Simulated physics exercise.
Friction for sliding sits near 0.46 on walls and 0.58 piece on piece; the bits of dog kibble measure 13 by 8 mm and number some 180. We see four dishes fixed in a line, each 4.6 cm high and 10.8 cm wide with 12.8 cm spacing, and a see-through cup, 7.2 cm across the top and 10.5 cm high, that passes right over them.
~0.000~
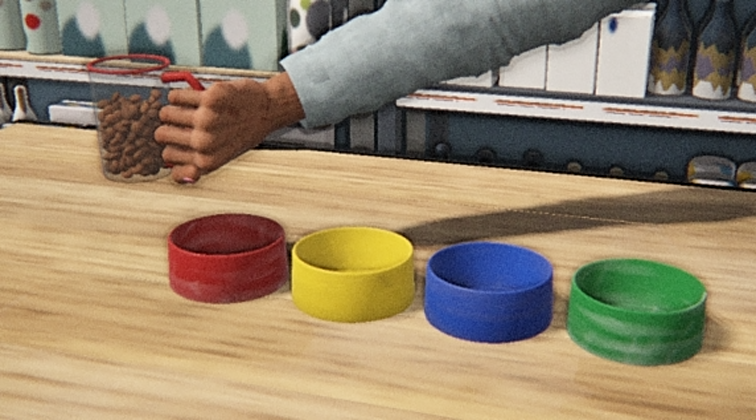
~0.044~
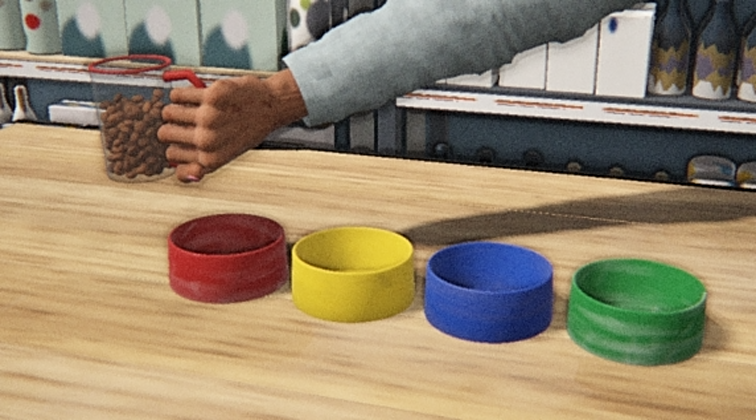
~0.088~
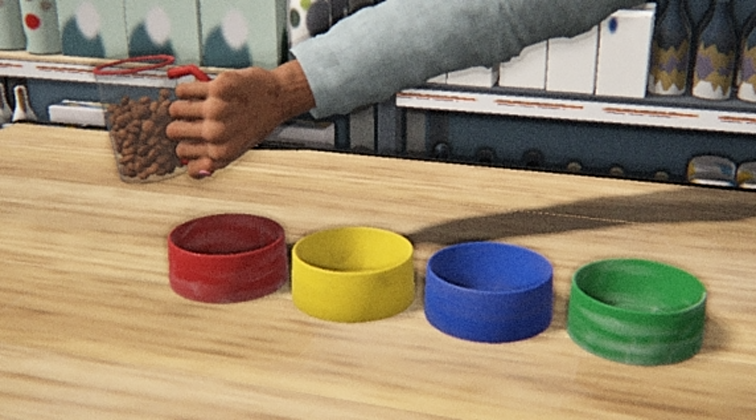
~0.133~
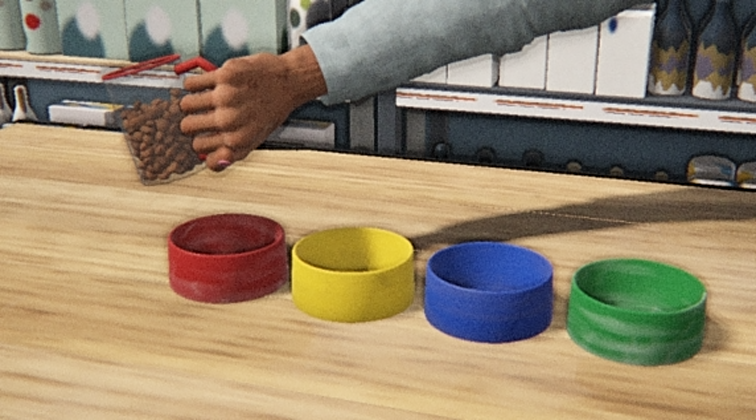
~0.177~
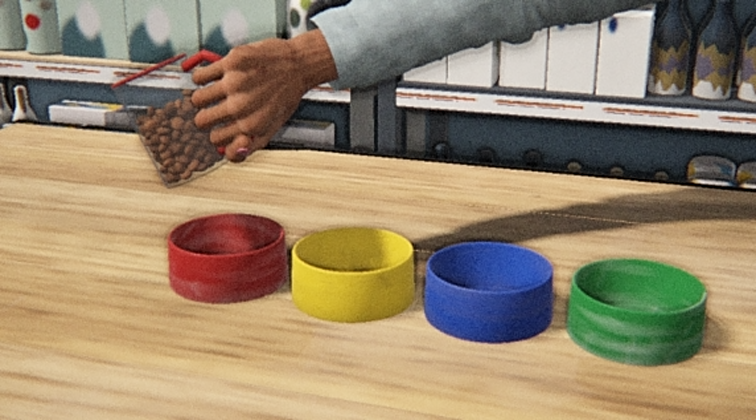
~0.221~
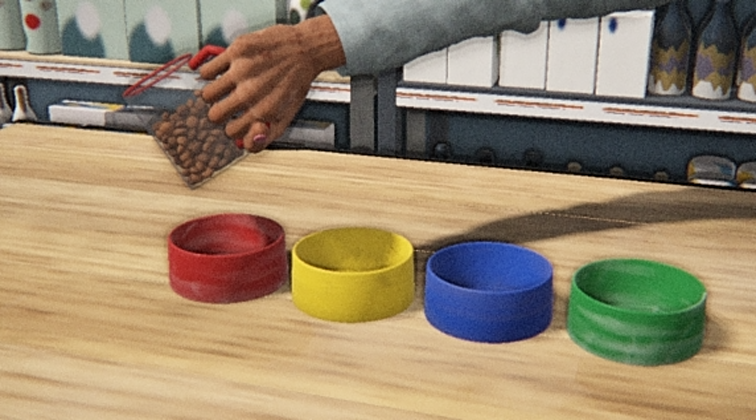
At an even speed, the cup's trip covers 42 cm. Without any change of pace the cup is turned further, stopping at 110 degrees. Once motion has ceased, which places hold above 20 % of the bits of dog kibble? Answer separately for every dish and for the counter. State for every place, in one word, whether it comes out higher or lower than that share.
Red dish: Lower, blue dish: Higher, green dish: Lower, yellow dish: Higher, counter: Lower.
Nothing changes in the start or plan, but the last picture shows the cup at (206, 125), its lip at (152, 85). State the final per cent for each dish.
Dish by dish: Red 0 per cent, blue 90 per cent, green 0 per cent, yellow 0 per cent.
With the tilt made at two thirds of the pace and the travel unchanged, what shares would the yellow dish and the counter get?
Yellow: 10, counter: 10.
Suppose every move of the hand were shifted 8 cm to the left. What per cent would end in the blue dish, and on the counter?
Shares in that case - blue 0 / counter 30.
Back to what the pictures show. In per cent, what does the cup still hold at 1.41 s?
Roughly 30 per cent of the load.
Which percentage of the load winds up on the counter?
Close to 10 per cent, give or take.
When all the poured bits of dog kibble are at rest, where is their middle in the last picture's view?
Est. centre at rest: (448, 297) px.
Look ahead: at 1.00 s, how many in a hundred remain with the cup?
It comes to about 50 percent.
After 0.69 s, tilt 110 degrees; cup holds 90 %, yellow 5 %.
After 1.00 s, tilt 110 degrees; cup holds 50 %, yellow 35 %.
After 1.41 s, tilt 110 degrees; cup holds 30 %, blue 25 %, yellow 35 %.
In the end, at 3.5 s, red 0 %, blue 45 %, green 0 %, yellow 35 %, counter 10 %, cup 10 %.
